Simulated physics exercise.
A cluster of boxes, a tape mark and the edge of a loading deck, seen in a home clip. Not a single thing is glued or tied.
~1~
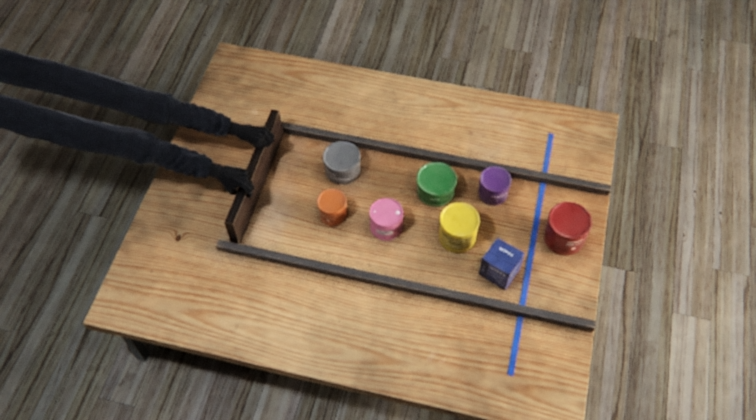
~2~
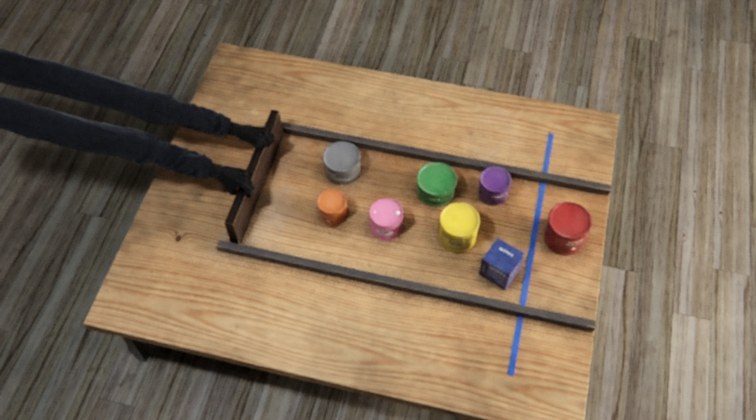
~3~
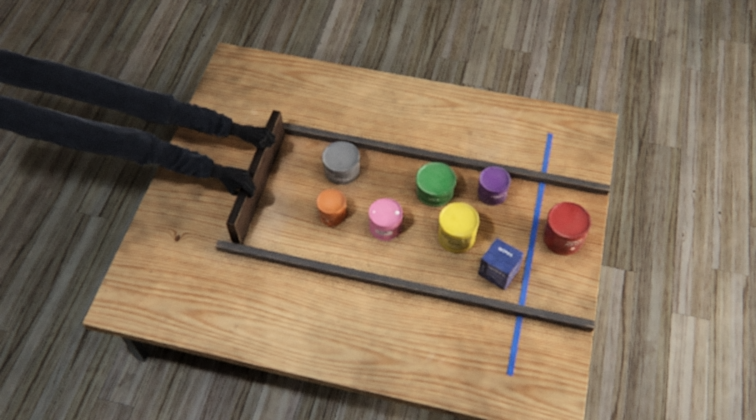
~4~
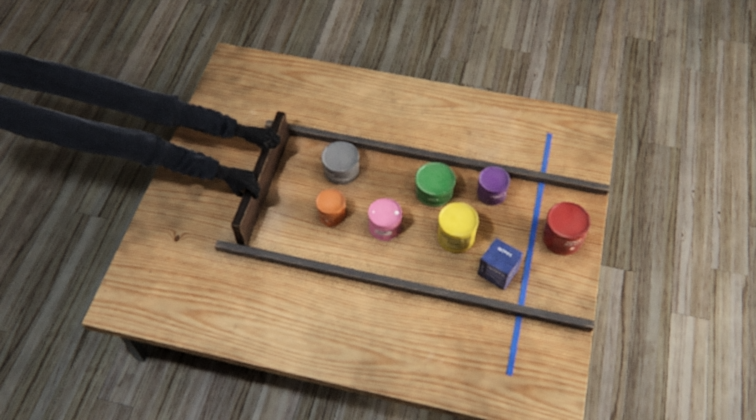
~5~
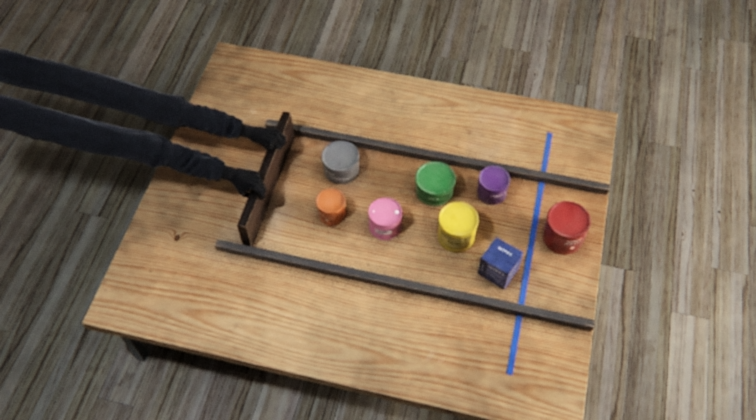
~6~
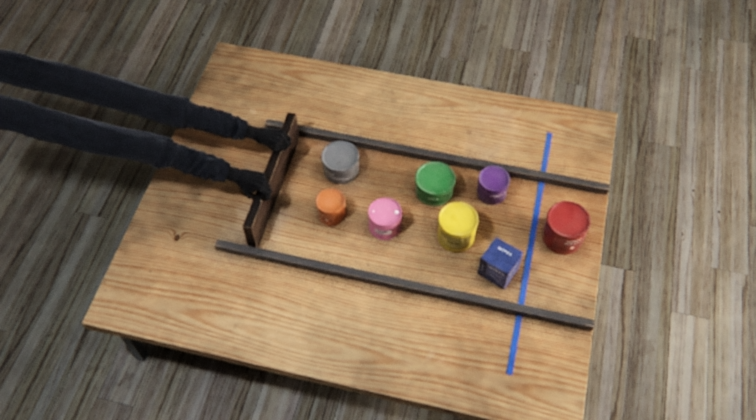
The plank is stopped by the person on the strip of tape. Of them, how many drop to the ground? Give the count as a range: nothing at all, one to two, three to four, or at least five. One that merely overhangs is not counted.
The count is one to two.
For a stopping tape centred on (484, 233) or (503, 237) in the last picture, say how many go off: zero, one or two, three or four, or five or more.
First tape: None; second tape: None.
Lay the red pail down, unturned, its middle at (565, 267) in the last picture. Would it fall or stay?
Note: Red pail is safe.
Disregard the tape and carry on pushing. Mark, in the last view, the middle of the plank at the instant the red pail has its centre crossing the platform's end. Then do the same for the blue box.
Around (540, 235), then around (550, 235).
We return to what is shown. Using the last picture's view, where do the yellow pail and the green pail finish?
Roughly (564, 237); the other one roughly (594, 219).
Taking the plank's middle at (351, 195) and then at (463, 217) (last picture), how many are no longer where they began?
Answer - first 3, then 7.
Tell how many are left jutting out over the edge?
That'd be 3.
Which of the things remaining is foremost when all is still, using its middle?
Red pail.
Soon after, none off yet; red pail at rest near (566, 228); blue box at rest near (500, 263); purple pail at rest near (493, 186).
Then, none off yet; red pail at rest near (566, 228); blue box moved a little near (511, 269); purple pail moved about its own width near (537, 187).
By the end, the number that fall off is one or two; fallen, purple pail.
